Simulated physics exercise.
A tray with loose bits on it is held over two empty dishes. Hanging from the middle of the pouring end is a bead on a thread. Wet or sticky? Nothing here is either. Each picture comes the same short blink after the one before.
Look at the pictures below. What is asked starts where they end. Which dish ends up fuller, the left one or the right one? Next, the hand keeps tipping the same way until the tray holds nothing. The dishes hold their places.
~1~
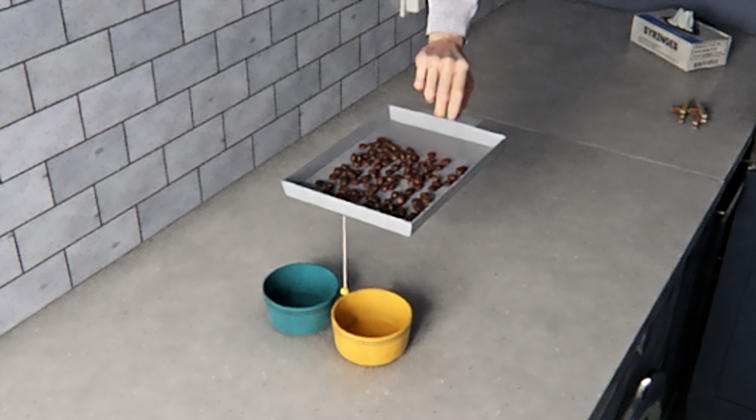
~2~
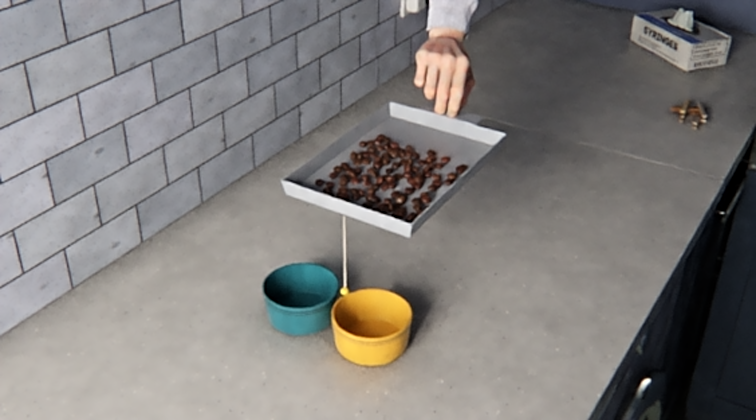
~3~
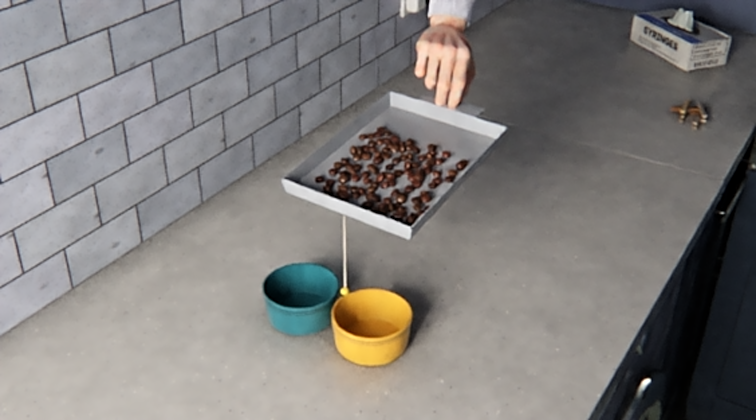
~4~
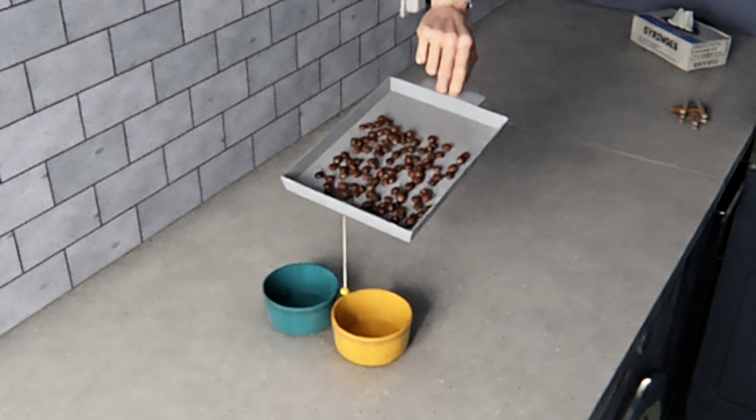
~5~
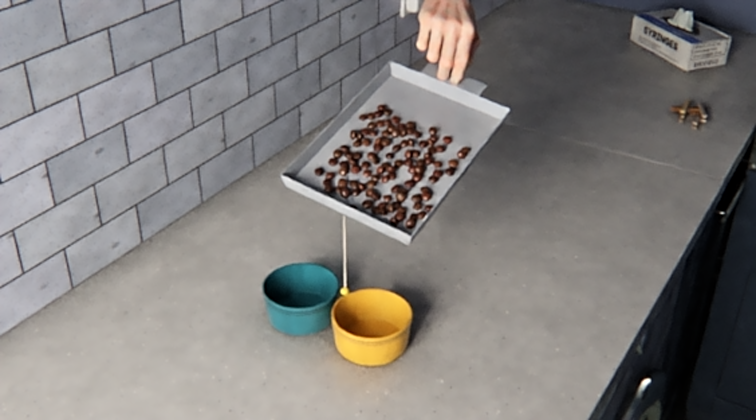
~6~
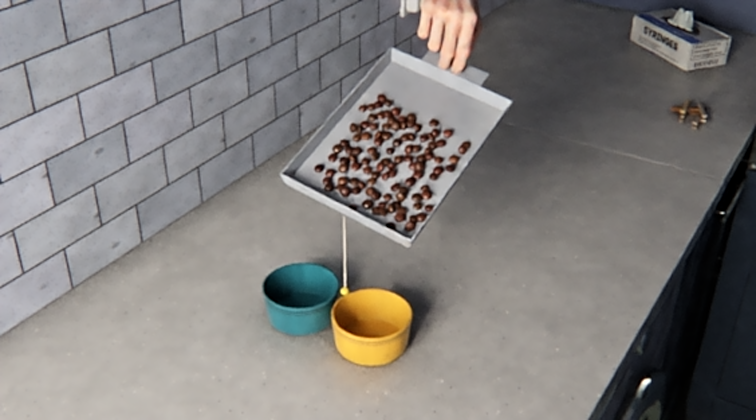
I'd say most of it lands in the right one, honestly.
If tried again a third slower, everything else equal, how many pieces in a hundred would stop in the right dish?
Result: About 50 per cent.
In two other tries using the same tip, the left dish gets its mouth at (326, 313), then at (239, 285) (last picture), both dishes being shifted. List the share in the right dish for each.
80% for the first placement, 0% for the second.
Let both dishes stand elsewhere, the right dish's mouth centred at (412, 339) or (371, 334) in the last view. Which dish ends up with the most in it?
For the first position it is the one at right; for the second, the one at right.
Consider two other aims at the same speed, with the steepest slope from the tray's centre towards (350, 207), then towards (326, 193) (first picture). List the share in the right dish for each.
10 % and 0 %.
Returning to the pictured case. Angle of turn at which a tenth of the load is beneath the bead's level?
Near 80 degrees.
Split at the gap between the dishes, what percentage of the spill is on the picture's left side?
I'd guess close to 0 %.
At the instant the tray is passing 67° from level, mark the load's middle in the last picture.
Near the pixel (394, 221).
Shortly afterwards, tray tipped steeply; all but a few on the tray; only a few in the air.
Next, tray tipped past a quarter turn; near a quarter on the tray; near a quarter in the right dish; near half outside both; a little in the air.
Some moments later, tray tipped past a quarter turn; near half in the right dish; near half outside both.
In the end, tray tipped past a quarter turn; near half in the right dish; none at all in the left dish; near half outside both.
